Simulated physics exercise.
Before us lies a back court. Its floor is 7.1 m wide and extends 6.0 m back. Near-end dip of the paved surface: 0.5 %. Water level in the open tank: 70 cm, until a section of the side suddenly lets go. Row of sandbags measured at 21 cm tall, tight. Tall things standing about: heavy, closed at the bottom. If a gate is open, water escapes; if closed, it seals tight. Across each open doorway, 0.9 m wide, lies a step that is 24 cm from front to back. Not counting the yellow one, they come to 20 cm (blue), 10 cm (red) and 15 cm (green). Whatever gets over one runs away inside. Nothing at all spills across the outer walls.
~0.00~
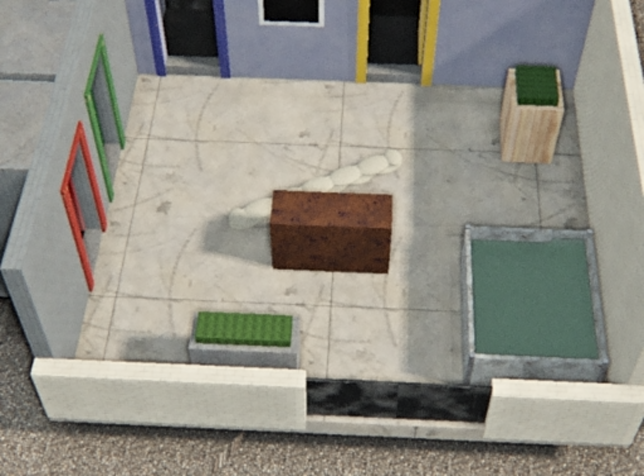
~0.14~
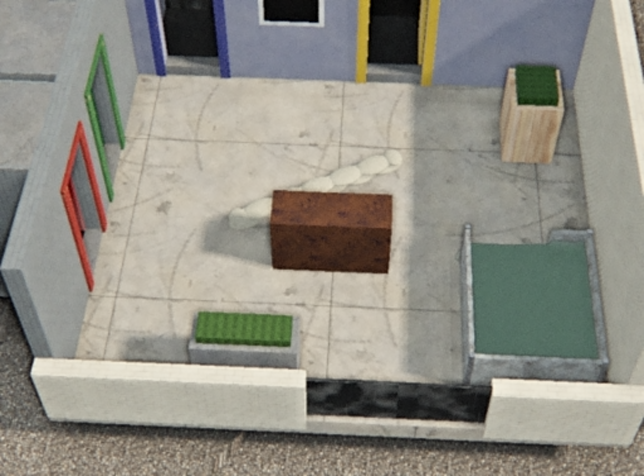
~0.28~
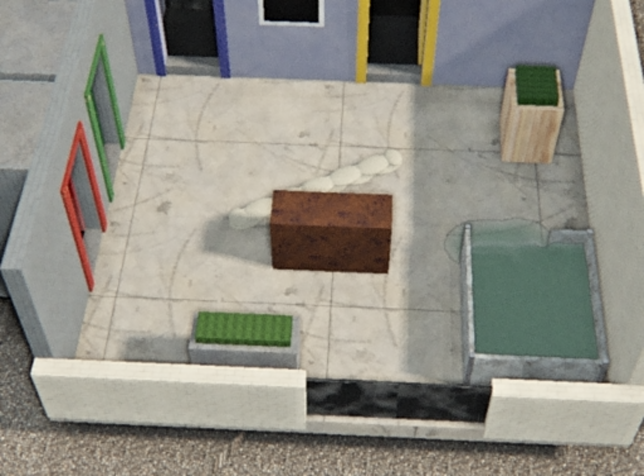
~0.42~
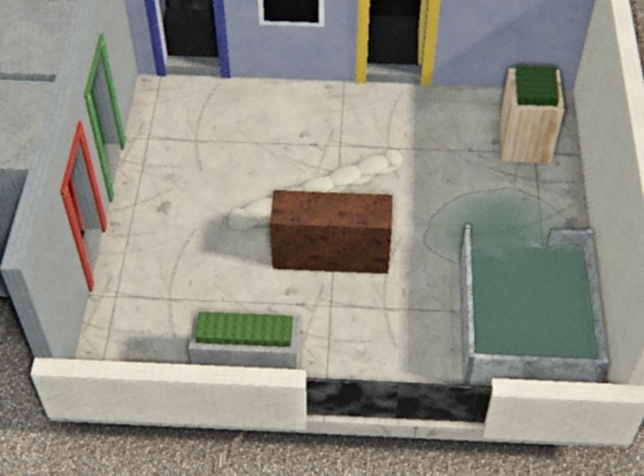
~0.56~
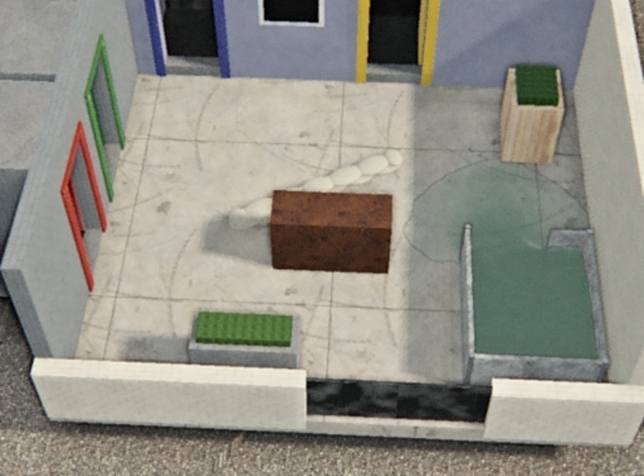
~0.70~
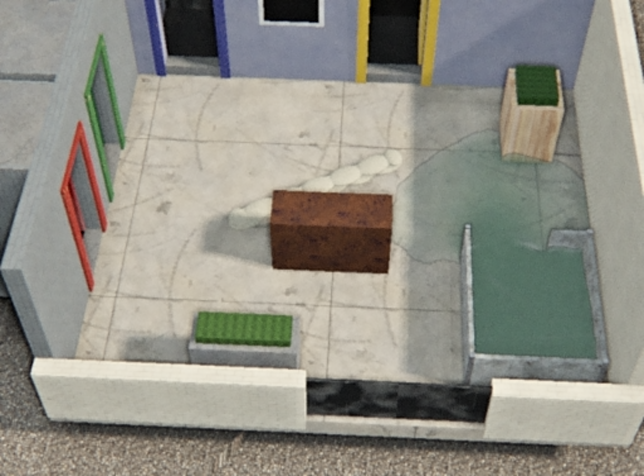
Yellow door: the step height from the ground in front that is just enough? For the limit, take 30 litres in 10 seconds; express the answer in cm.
19 cm.
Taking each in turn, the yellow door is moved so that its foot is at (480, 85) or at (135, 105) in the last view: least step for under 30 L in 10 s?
Roughly 16 cm for the first and 9.5 cm for the second.
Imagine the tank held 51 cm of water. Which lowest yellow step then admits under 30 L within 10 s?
Minimum height: Approx. 12.5 cm.
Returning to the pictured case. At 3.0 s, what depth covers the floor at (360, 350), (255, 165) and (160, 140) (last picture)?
Around 0 cm, 0 cm and 0 cm.
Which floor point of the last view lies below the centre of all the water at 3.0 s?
The water's centre is at about (473, 201).
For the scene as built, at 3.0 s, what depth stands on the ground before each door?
Depth (cm): Blue 3 / red 0 / yellow 24 / green 0.
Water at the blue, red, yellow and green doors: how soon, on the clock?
Blue 2.6 s, red 5.0 s, yellow 1.4 s, green 4.0 s.
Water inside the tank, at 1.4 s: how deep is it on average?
Averaged depth comes out at about 43 cm.
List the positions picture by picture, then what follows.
In the first picture, the open tank at (533, 295) is whole and still, 70 cm deep; the yellow door at (397, 36) is dry.
In the second picture, the gap is on the far side, the front 0.3 m out at a hidden place; the back of the open tank holds 70 cm.
In the third picture, water pours out on the far side and has run 0.8 m, to (515, 222); about 10 cm deep outside, 70 cm at the back.
In the fourth picture, water pours out on the far side and has run 1.3 m, to (501, 193); about 8 cm deep outside, 70 cm at the back.
In the fifth picture, water pours out on the far side and has run 1.9 m, to (492, 163); about 6 cm deep outside, 66 cm at the back.
In the sixth picture, water pours out on the far side and has run 2.5 m, to (486, 134); about 5 cm deep outside, 58 cm at the back; the yellow door at (397, 36), 3.9 m from the gap, is still 1.7 m from the nearest water.
After 1.4 s water covers 25 % of the floor, deepest (35 cm) near (580, 175); 7 cm at the yellow door, 0 litres in over its 19 cm step.
After 3.0 s water covers 40 % of the floor, deepest (24 cm) near (528, 122); 24 cm at the yellow door, 22 litres in over its 19 cm step.
After 10.0 s water covers 90 % of the floor, deepest (13 cm) near (68, 393); 5 cm at the yellow door, 30 litres in over its 19 cm step.
At the yellow door as built, the water arrived by 1.4 s and peaked near 27 cm at 2.4 s.
With a step of 17 cm, 46 litres would have come in within the 10 s; with 23 cm, 9 litres. So under 30 litres takes about 19 cm.
